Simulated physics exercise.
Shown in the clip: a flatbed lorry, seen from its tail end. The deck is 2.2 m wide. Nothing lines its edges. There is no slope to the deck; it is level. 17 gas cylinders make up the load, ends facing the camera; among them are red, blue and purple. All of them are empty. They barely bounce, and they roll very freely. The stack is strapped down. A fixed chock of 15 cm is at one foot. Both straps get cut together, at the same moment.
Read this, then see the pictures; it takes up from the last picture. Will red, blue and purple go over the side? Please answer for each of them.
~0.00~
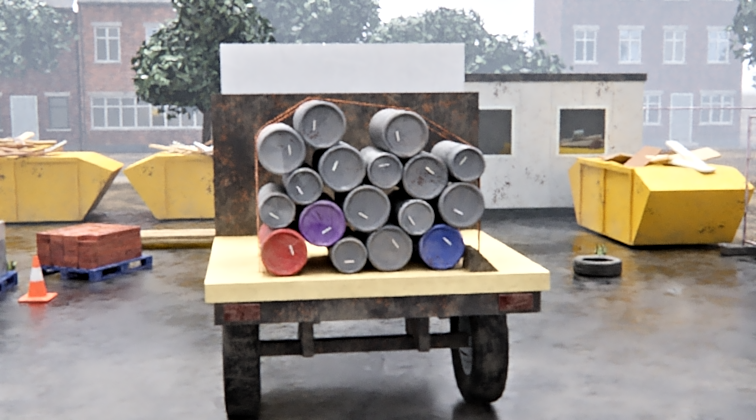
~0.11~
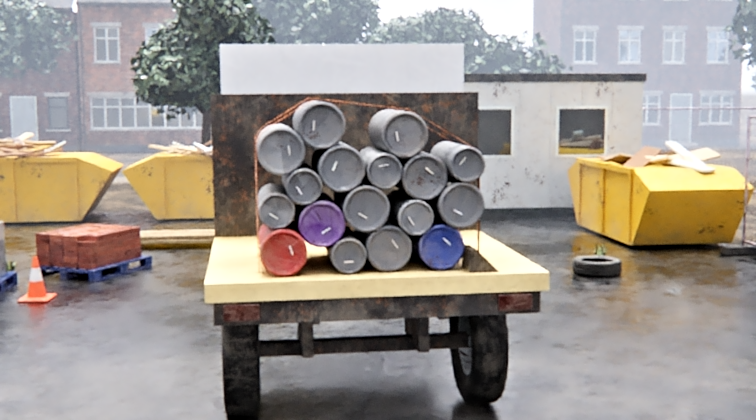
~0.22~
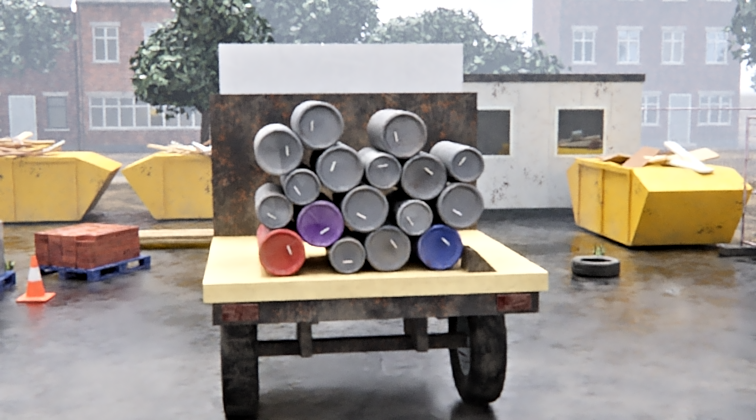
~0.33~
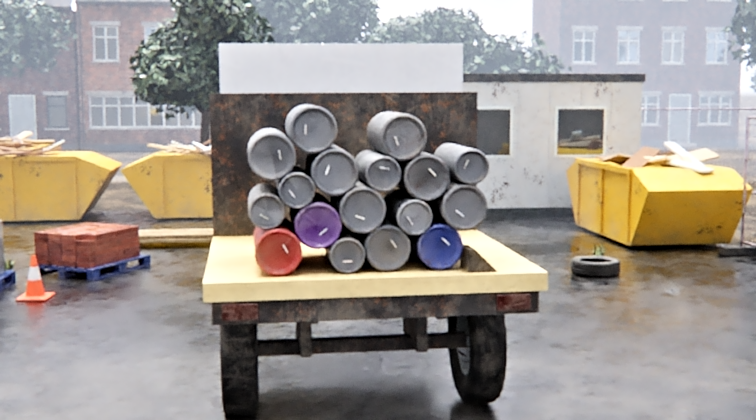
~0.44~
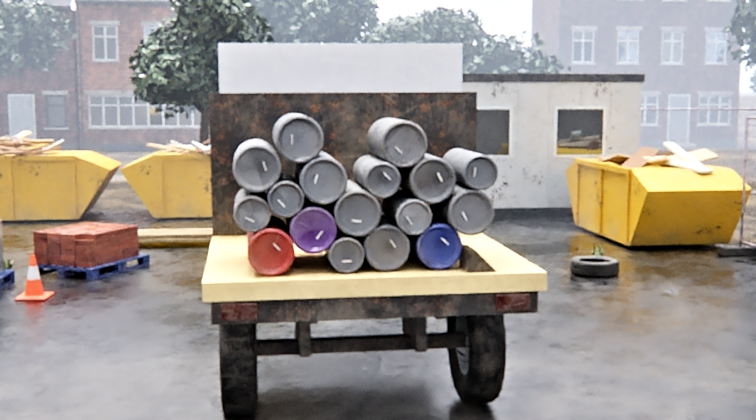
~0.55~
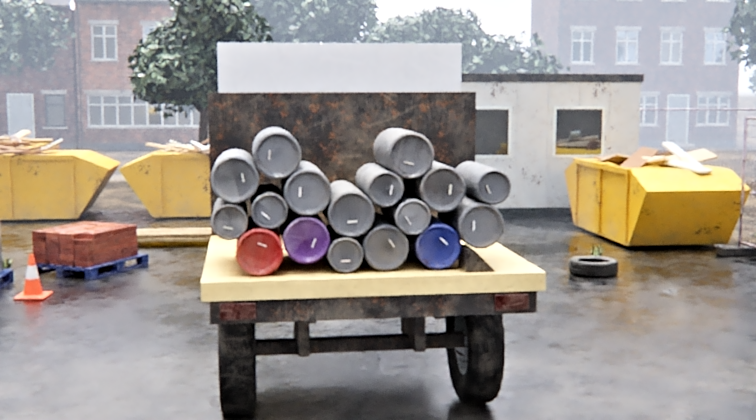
Note - red is lost. Blue is kept. Purple is lost.
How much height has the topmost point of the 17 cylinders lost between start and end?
It sits roughly 80 cm lower at the end.
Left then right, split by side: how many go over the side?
On the left it's 9, and on the right it's 4.
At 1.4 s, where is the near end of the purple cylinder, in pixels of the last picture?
Near (269, 252).
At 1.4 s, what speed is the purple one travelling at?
Its speed is roughly 0.4 m/s.
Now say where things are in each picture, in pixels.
The first frame shows red (284, 253), blue (443, 248), purple (323, 225); straps on; chock at (473, 260); the deck is level; 4 of the 17 lie on the deck itself.
The second frame shows red (284, 253), blue (443, 248), purple (322, 225); straps tight.
The third frame shows red (282, 253), blue (442, 248), purple (321, 225); straps gone.
The fourth frame shows red (278, 253), blue (442, 248), purple (319, 227); straps gone.
The fifth frame shows red (271, 252), blue (441, 248), purple (314, 231); straps gone.
The sixth frame shows red (260, 252), blue (440, 248), purple (307, 241); no straps; chock at (469, 260).
By 1.4 s, red is dropping off the left side; blue is on the deck, 65 cm from the right edge; purple is on the deck, 40 cm from the left edge, rolling left; 8 off so far.
By 2.5 s, red is down on the left; purple is dropping off the left side; as before, blue; 11 off so far.
Finally (6.3 s), red is on the ground to the left; blue is on the deck, 65 cm from the right edge; purple is down on the left; 13 off so far.
